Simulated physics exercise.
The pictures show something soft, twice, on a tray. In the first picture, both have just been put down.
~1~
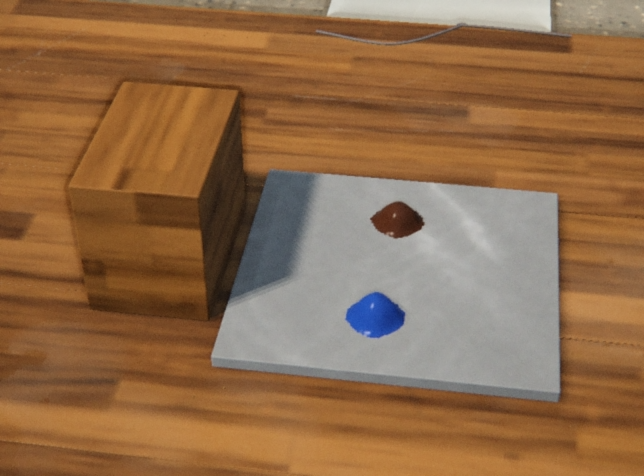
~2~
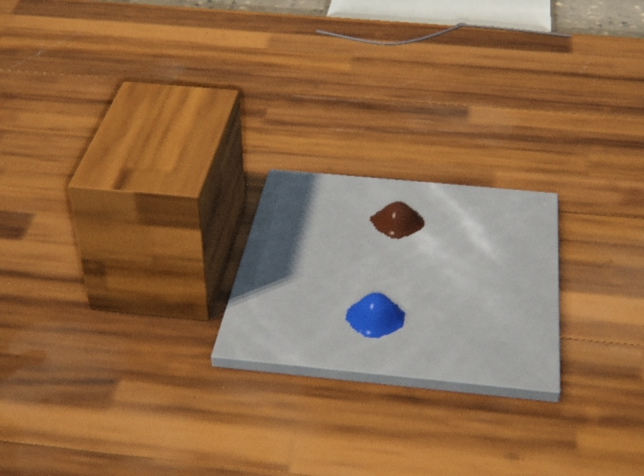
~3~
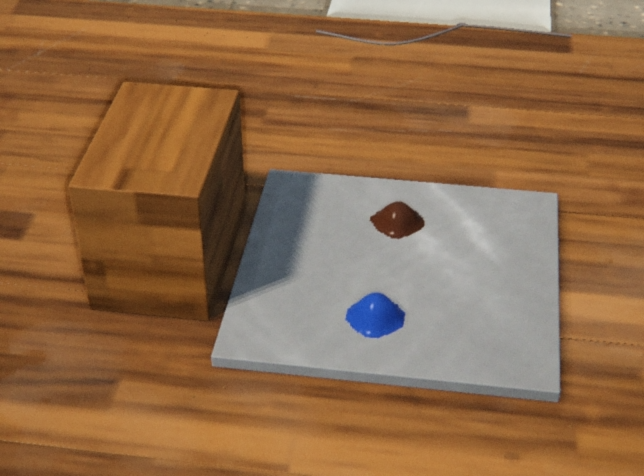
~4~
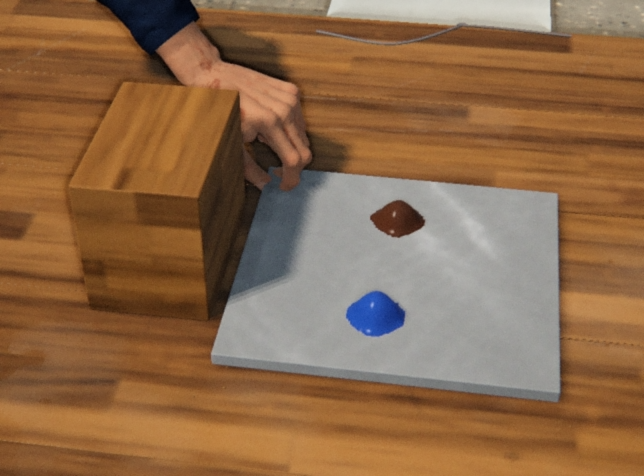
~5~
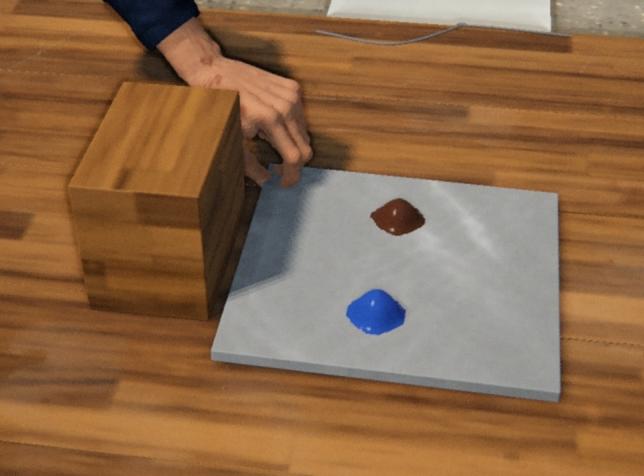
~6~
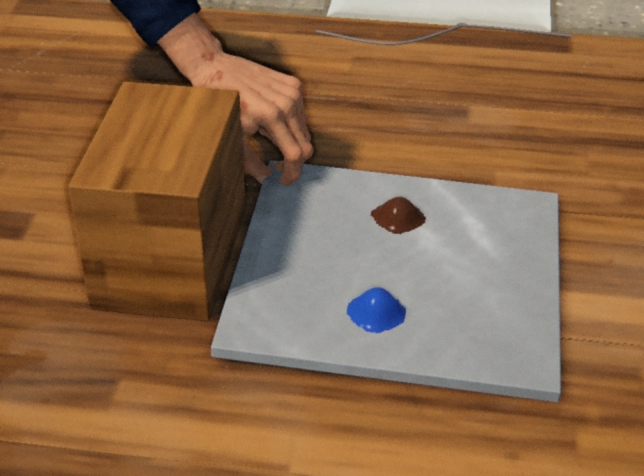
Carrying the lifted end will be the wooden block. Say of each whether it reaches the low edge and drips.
Watch the blue sauce - it hangs on; the brown sauce hangs on.
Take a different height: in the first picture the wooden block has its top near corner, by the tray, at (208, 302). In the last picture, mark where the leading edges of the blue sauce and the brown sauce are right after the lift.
Tips, last view: First approx. (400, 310), second approx. (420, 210).
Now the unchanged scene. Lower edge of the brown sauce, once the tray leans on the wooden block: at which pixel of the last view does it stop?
I'd put it at about (454, 167).
Next, slope about 32°; the blue sauce has not moved; the brown sauce has not moved.
After that, the blue sauce has not moved; the brown sauce has not moved.
Finally, slope about 32°; the blue sauce has not moved; the brown sauce has not moved.
